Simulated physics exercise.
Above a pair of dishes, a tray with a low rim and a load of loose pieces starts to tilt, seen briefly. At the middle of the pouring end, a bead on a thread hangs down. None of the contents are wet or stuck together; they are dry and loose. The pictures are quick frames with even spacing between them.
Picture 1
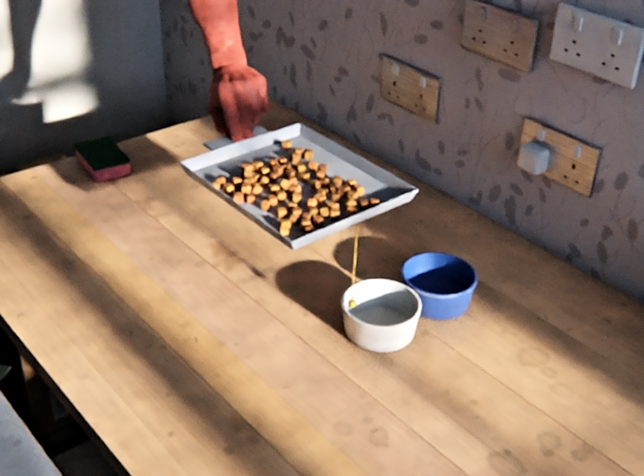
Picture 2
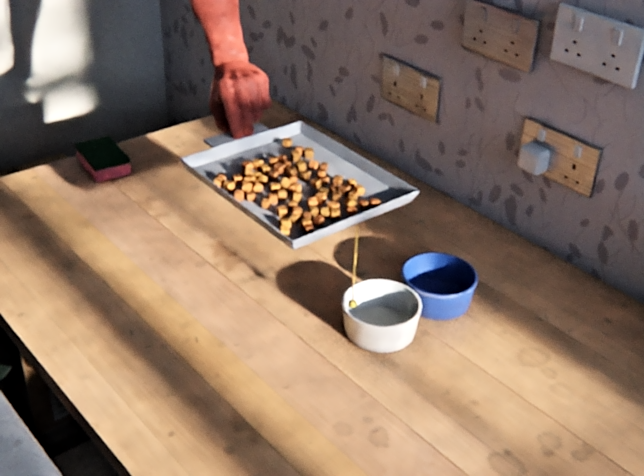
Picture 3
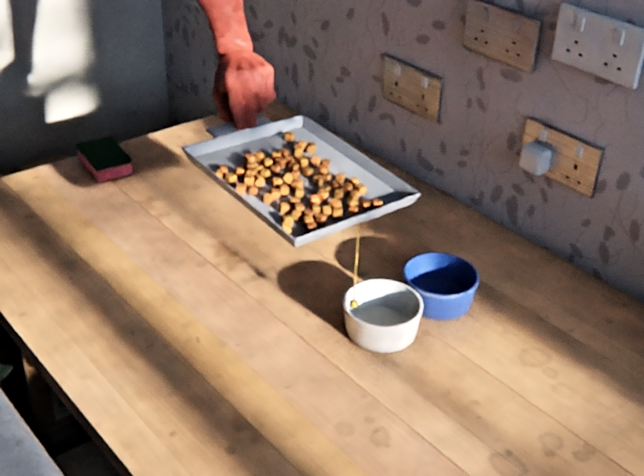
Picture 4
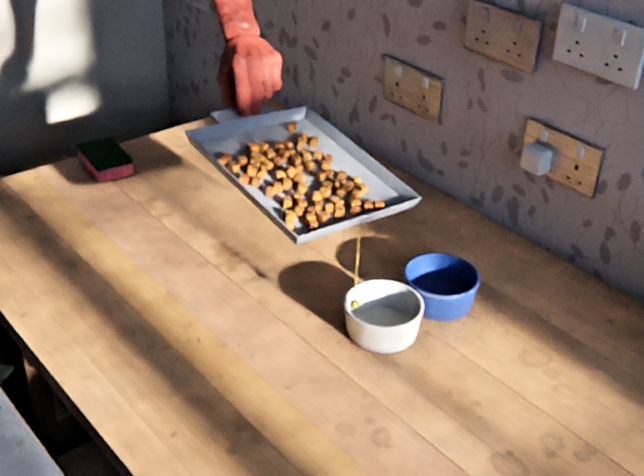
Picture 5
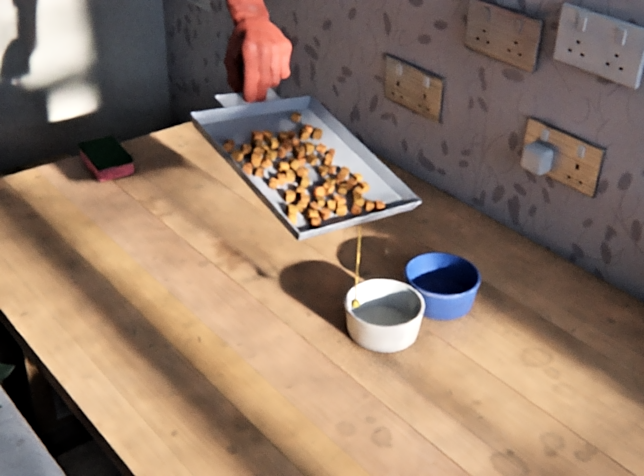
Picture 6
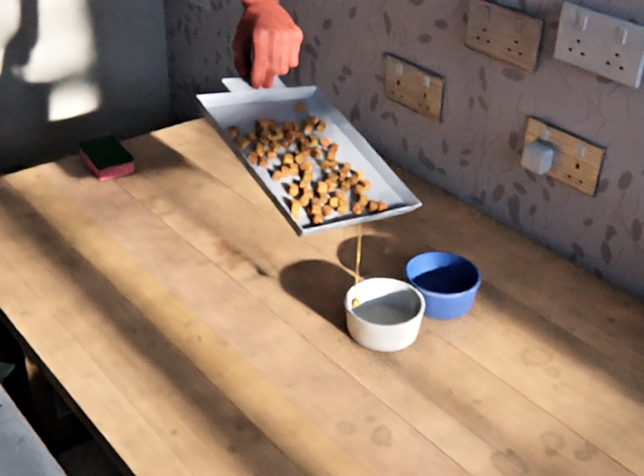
A hand raising the back of a tray of brown cubes, tilting it toward its right corner above white and blue dishes.
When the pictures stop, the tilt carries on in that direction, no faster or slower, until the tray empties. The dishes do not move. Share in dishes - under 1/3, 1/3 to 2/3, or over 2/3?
Most likely the dishes are going to collect a large share, above two thirds of the load.
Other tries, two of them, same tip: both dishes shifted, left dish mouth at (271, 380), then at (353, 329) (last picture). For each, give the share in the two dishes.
It comes to roughly 0 per cent in one try and roughly 80 per cent in the next.
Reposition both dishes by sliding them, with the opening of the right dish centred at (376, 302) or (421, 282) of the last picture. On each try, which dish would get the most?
In the first try it is the one to the right, in the second it is the one to the right.
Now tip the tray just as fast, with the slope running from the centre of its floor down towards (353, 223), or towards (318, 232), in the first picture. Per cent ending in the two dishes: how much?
Shares, approx.: 20 %, then 0 %.
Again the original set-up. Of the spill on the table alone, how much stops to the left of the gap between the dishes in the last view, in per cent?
50 per cent, about.
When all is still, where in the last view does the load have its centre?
Around (387, 320), give or take.
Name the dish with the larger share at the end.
The answer is the one at left.
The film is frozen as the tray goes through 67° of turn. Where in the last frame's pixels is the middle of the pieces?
The load is centred about (382, 198).
Shortly afterwards, tray tipped steeply; all but a few on the tray; a little in the air.
Next, tray tipped past a quarter turn; near two thirds on the tray; a little in the left dish; a little in the right dish; a little outside both; a little in the air.
Some moments later, tray tipped past a quarter turn; near two thirds in the left dish; a little in the right dish; near a quarter outside both.
In the end, tray tipped past a quarter turn; near two thirds in the left dish; a little in the right dish; near a quarter outside both.
